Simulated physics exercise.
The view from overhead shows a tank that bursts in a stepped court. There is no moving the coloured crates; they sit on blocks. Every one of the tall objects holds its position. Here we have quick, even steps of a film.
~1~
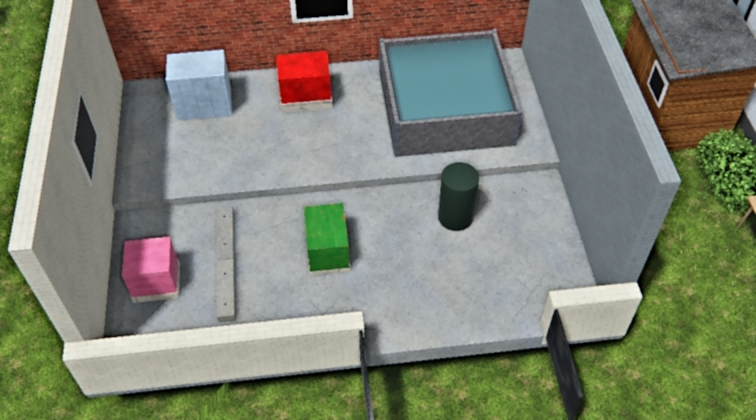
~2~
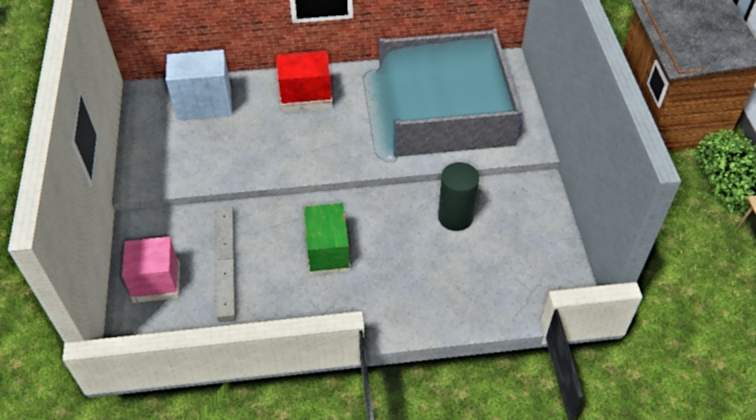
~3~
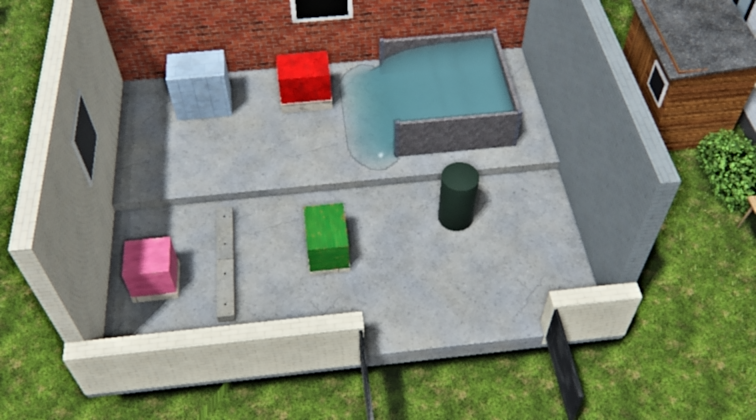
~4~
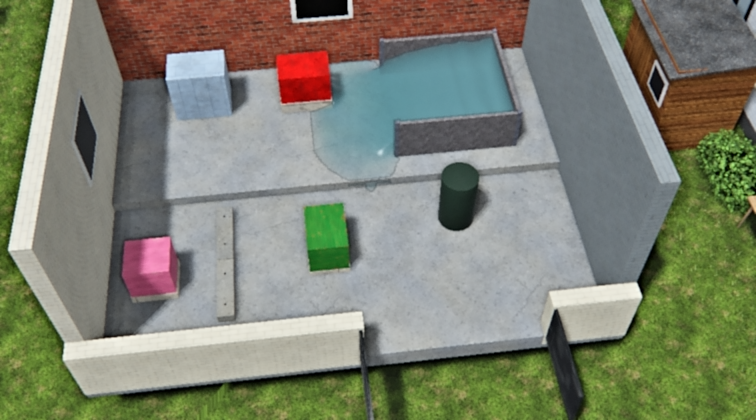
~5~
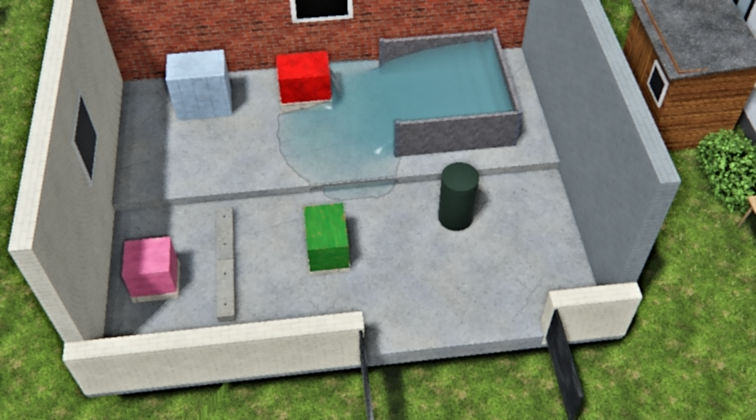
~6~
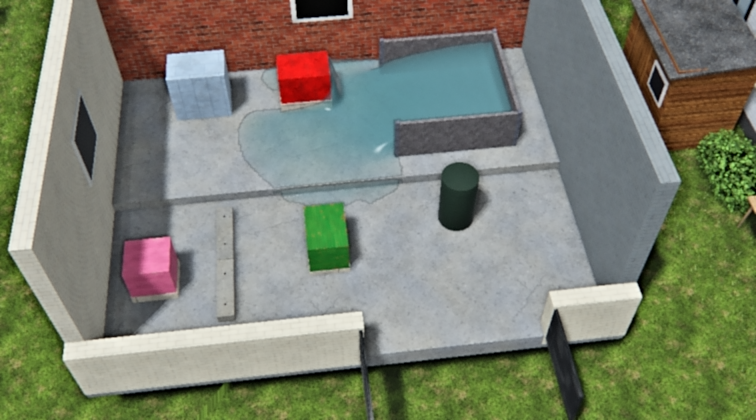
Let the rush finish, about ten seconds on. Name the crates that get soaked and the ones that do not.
The pink crate gets soaked; the green crate gets soaked; the red crate gets soaked.
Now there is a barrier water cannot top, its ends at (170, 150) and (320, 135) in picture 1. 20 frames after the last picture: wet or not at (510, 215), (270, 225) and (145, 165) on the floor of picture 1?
Taking the three spots in order: Spared, soaked, soaked.
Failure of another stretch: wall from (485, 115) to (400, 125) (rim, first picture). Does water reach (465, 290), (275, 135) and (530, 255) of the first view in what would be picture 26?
First spot drenched, second unwetted, third drenched.
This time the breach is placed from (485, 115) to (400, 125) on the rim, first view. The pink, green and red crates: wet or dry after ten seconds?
Well, pink stays clear and green is doused, but red stays clear.
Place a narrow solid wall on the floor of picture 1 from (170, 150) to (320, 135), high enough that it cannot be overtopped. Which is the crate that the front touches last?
The crate marked pink.
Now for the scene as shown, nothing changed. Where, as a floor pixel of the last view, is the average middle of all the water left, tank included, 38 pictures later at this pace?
Close to pixel (288, 211).
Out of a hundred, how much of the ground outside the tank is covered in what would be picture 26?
Roughly 65 percent.
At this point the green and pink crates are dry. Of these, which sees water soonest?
Answer: The green one.
A moment on, water covers 35 % of the floor; the pink crate not reached, the green crate water round its plinth, the red crate water round its plinth.
Next, water covers 50 % of the floor; the pink crate water round its plinth, the green crate water round its plinth, the red crate water round its plinth.
Then, water covers 65 % of the floor; the pink crate water round its plinth, the green crate water round its plinth, the red crate water round its plinth.
Later, water covers 90 % of the floor; the pink crate water round its plinth, the green crate water round its plinth, the red crate water round its plinth.
In the end, water covers 90 % of the floor; the pink crate was topped, the green crate was topped, the red crate was topped.
